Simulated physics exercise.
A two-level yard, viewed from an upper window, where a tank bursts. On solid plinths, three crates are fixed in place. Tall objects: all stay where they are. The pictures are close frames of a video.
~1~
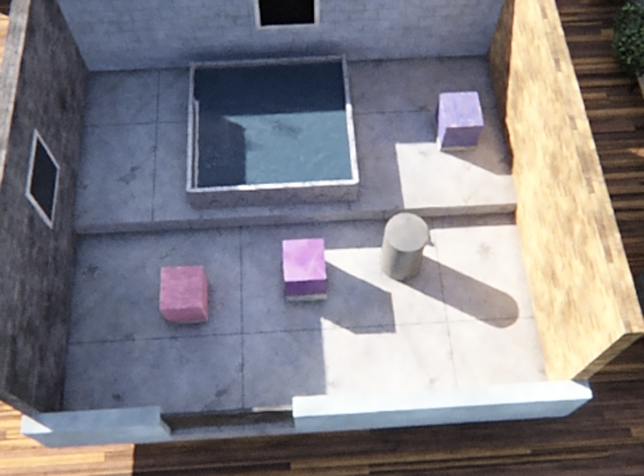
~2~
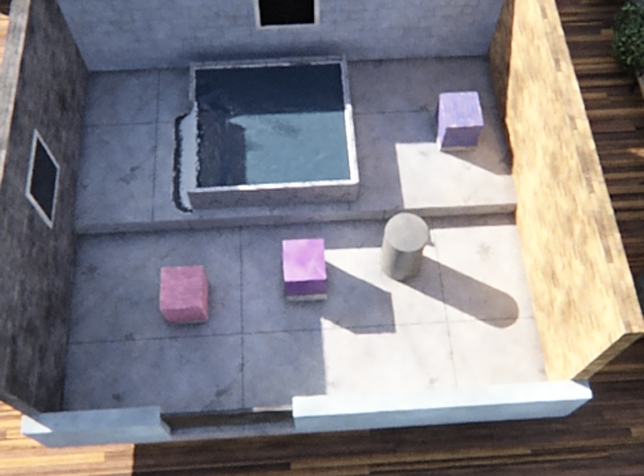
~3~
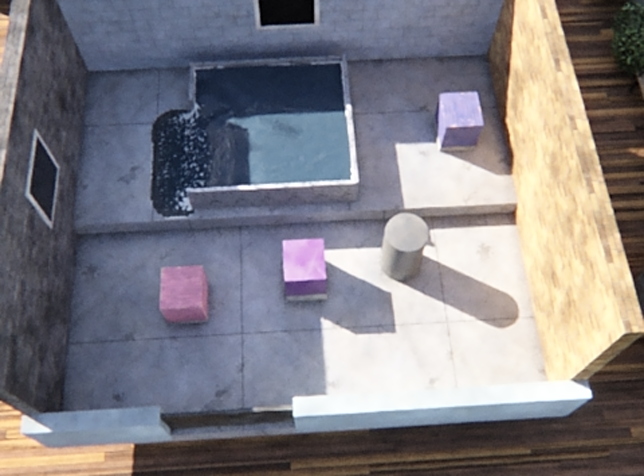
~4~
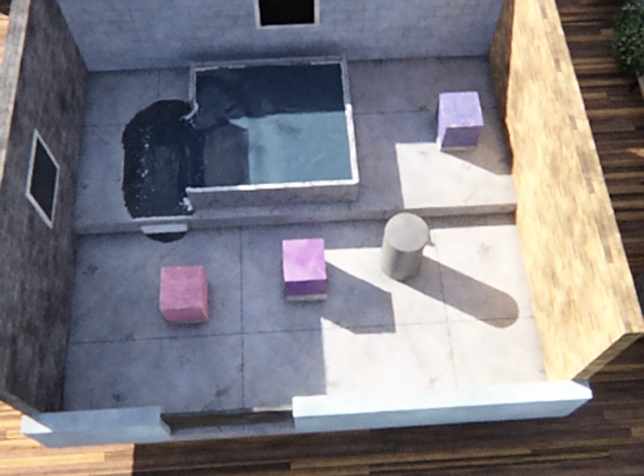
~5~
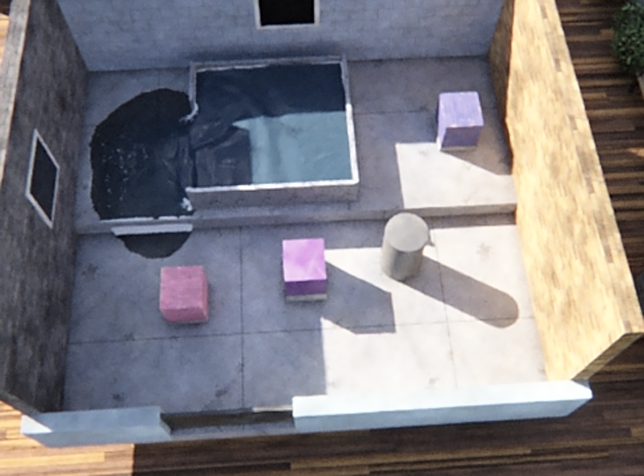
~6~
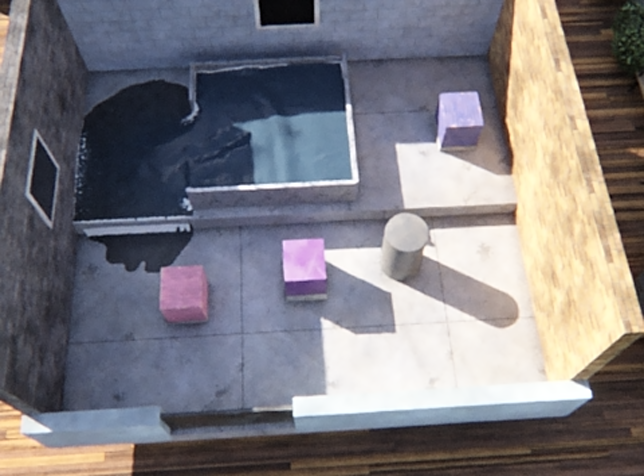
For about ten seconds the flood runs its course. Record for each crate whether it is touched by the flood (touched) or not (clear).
Pink crate: Not safe; purple crate: Safe; blue crate: Safe.
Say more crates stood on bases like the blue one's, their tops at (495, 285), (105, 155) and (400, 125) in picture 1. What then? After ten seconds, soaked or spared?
In order, the crates: One gets flooded, two gets flooded, three stays clear.
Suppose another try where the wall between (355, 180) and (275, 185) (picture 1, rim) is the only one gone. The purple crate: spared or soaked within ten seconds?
Looking at the purple crate, it is hit.
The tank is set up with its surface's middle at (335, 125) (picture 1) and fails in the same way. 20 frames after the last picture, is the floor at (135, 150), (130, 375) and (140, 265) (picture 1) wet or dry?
Results in order - swamped, swamped, swamped.
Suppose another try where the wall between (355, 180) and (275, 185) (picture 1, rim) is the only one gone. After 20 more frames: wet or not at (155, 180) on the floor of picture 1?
Short version: Spared.
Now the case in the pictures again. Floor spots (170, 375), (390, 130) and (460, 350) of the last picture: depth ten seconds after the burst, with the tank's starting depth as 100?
Taking the places in turn, I get roughly 20, 2 and 25 percent.
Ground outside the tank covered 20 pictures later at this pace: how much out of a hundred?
My estimate is near 35 per cent.
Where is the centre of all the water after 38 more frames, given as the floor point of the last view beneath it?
My pick is pixel (231, 207).
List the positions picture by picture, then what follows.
Still water in the open tank at (271, 123), in the first frame.
The front is at (185, 117), out from the gap at (196, 156), in the second frame.
The front is at (163, 118), out from the gap at (196, 157), in the third frame.
Water pours out at (196, 158) and has run to (142, 220), in the fourth frame.
Water pours out at (196, 157) and has run to (98, 136), in the fifth frame.
Water pours out at (196, 158) and has run to (75, 216), in the sixth frame.
A moment on, water covers 20 % of the floor; the pink crate water round its plinth, the purple crate not reached, the blue crate not reached.
Next, water covers 25 % of the floor; the pink crate water round its plinth, the purple crate not reached, the blue crate not reached.
Then, water covers 35 % of the floor; the pink crate water round its plinth, the purple crate not reached, the blue crate not reached.
Later, water covers 75 % of the floor; the pink crate water round its plinth, the purple crate water round its plinth, the blue crate water round its plinth.
In the end, water covers 90 % of the floor; the pink crate was topped, the purple crate stayed above the water, the blue crate stayed above the water.
